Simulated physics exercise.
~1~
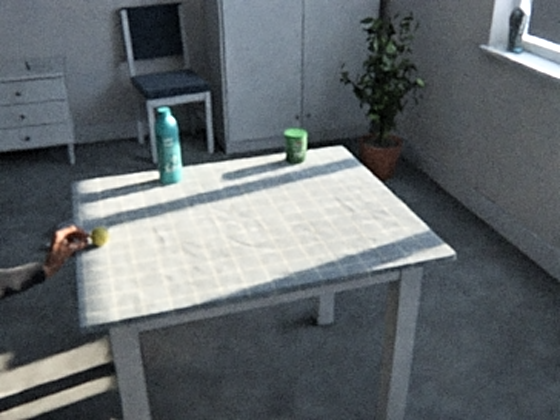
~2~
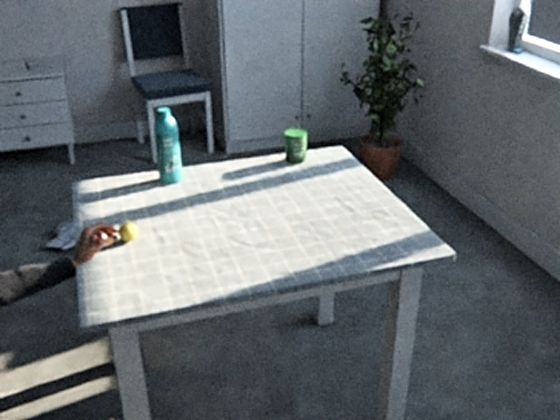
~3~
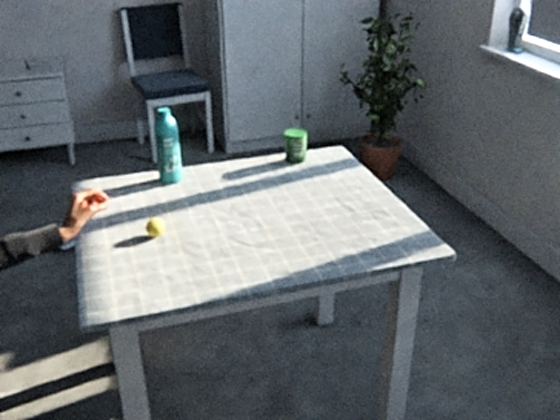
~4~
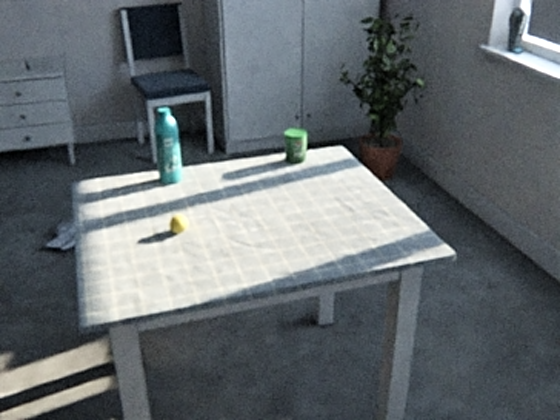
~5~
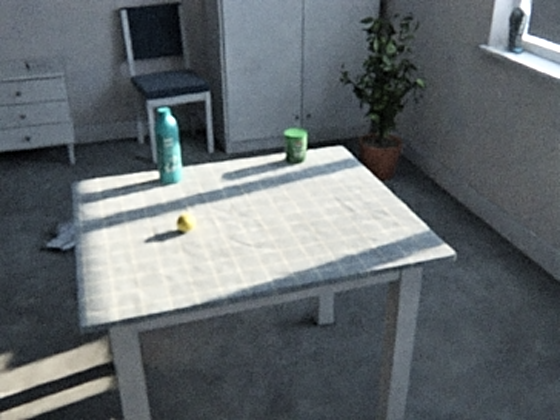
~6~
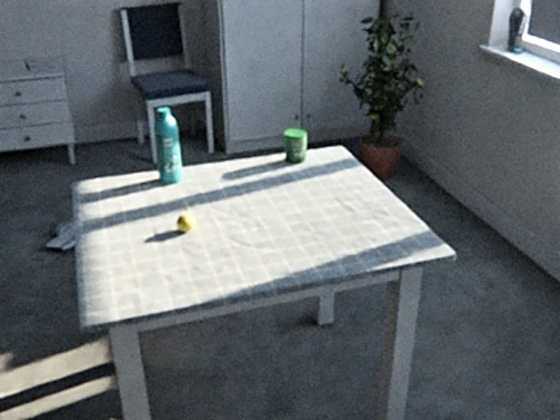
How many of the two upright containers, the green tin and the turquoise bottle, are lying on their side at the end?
None of them are. The green tin and the turquoise bottle both still stand upright on the table.
